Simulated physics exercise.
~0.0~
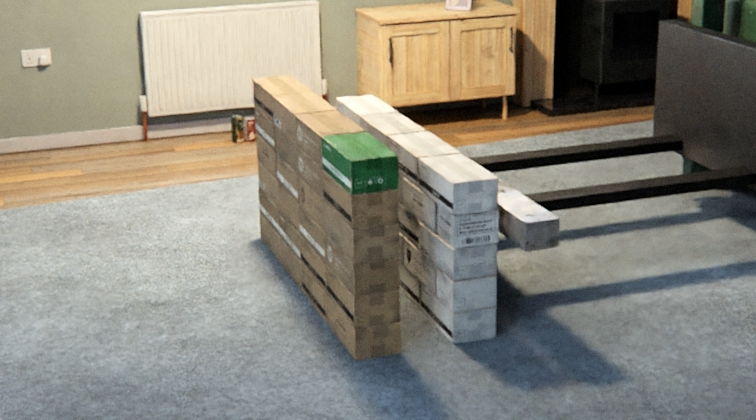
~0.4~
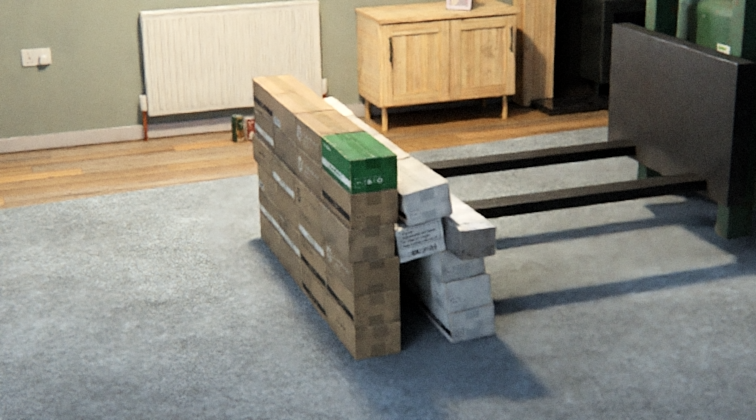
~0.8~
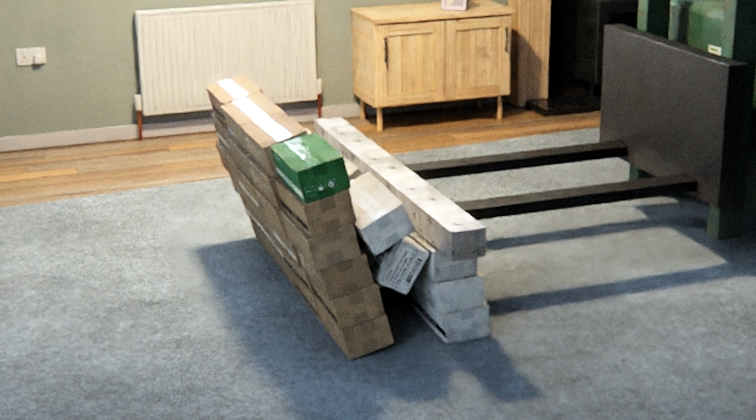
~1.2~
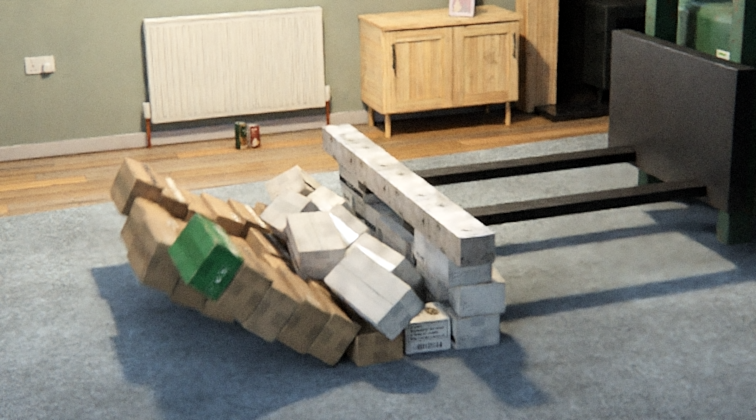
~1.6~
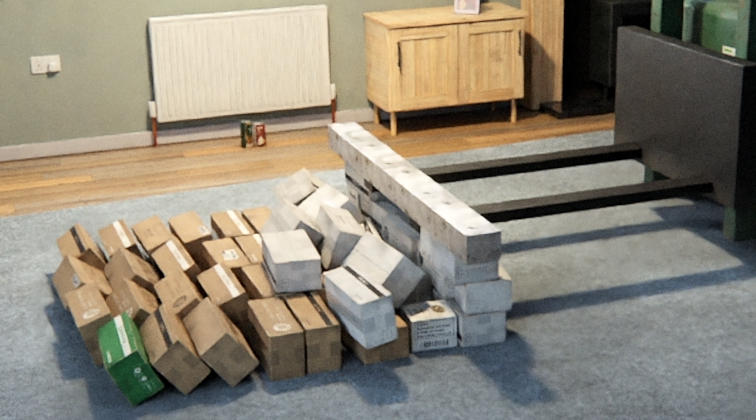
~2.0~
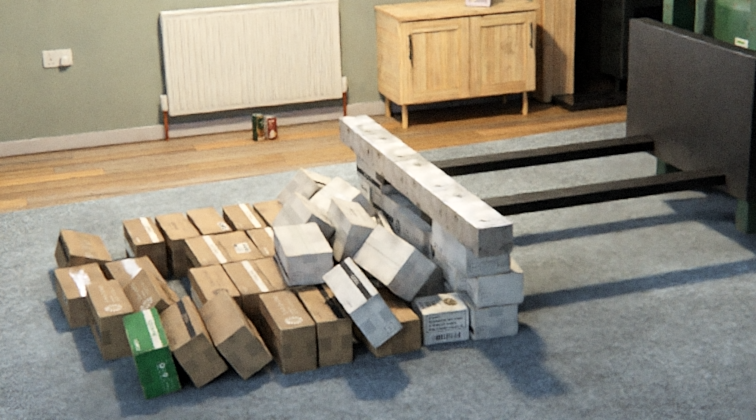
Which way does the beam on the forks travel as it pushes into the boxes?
The beam travels to the left, pushing the upper white boxes towards the brown wall.
